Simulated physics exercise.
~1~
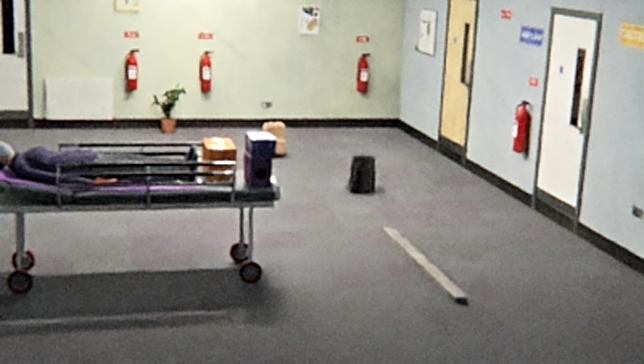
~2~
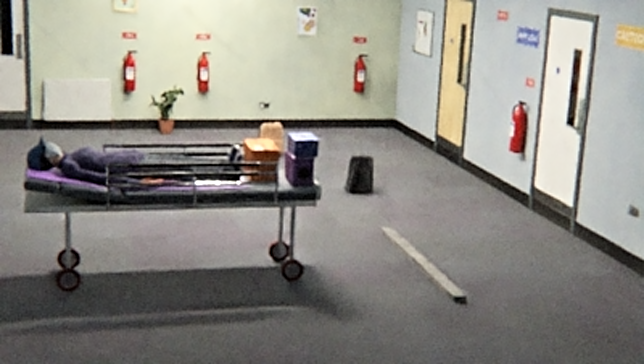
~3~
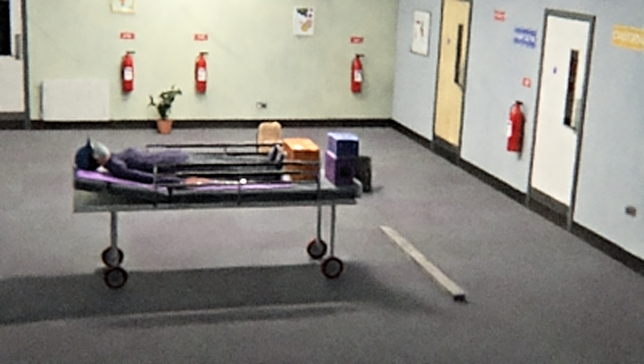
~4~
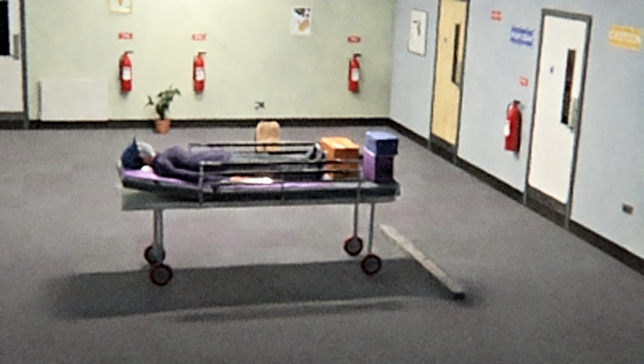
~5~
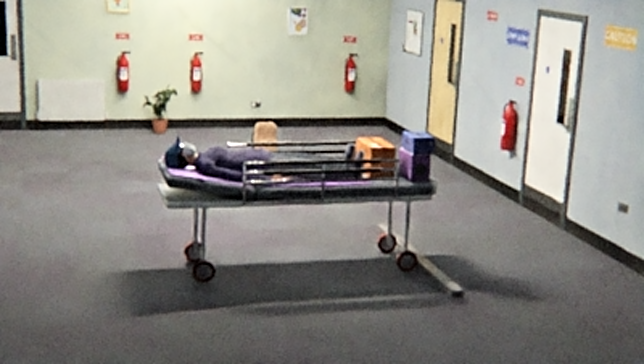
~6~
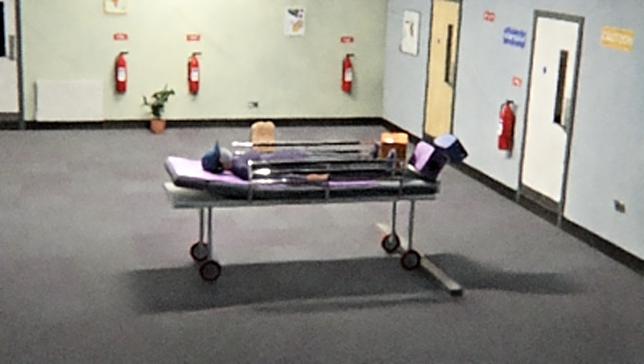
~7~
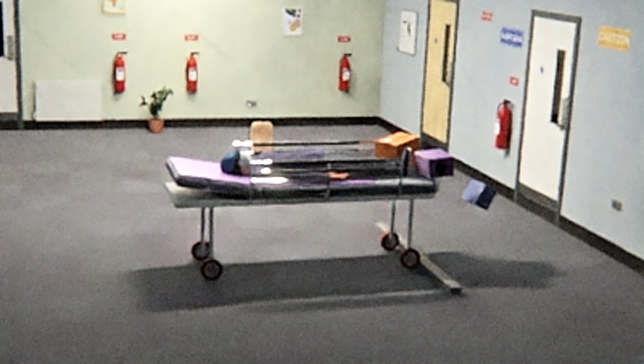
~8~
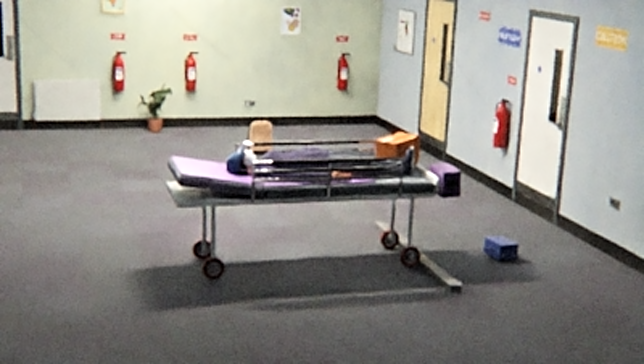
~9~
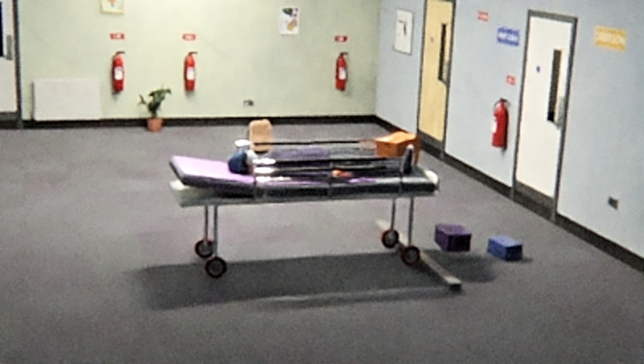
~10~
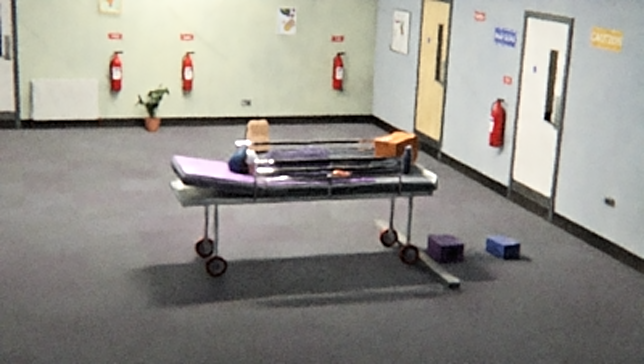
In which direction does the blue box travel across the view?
The blue box travels to the right, first riding on the gurney and then tumbling off its foot end onto the floor.
